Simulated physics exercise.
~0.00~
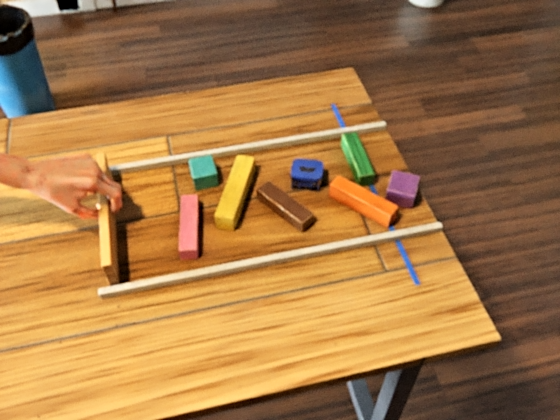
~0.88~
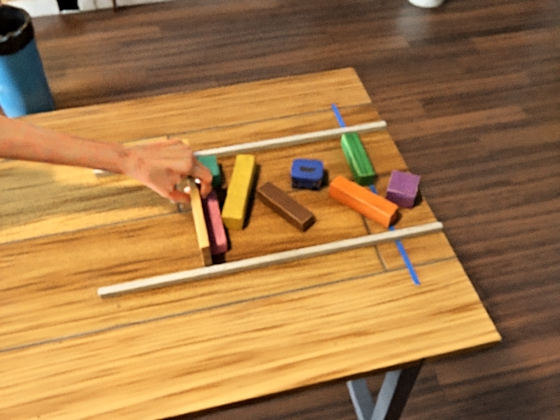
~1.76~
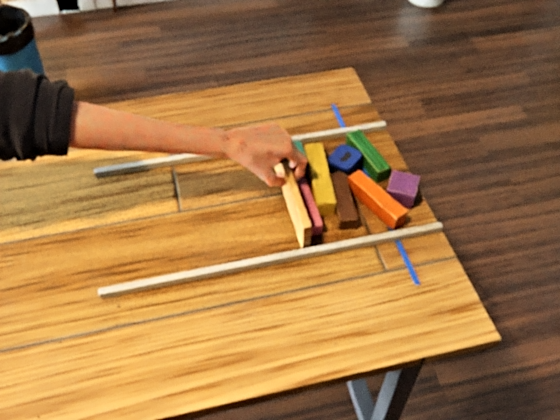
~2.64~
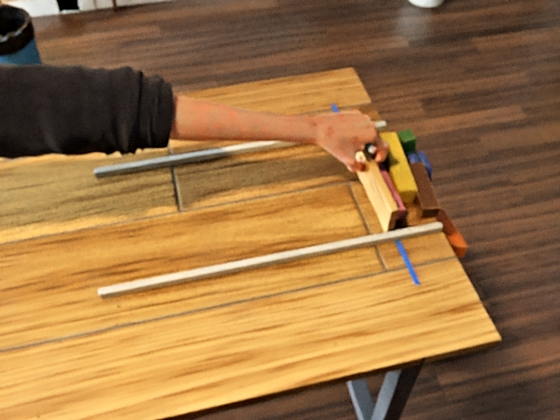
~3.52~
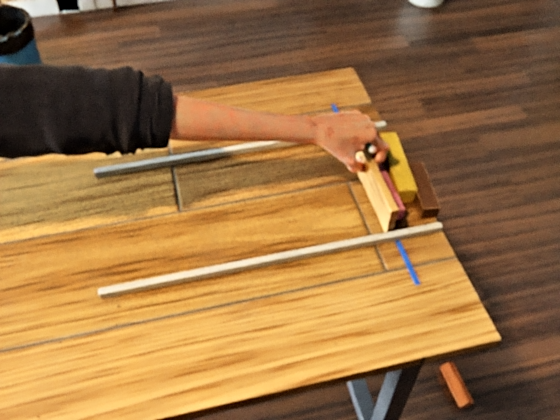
At the start, a hand holds an upright wooden board at the left of a channel between two pale rails on a table, with colourful bars and blocks scattered ahead of it. The hand slides the board right, reaching the pink bar while the farther pieces stay still. It keeps pushing, bunching the pieces together near the table's end. As the board reaches the blue tape, the orange stick tips over the edge and the purple block is gone from view. Finally, the board rests there, the orange stick is down by the floor, and the green and blue pieces have also left the table, while the pink, yellow and brown bars remain.
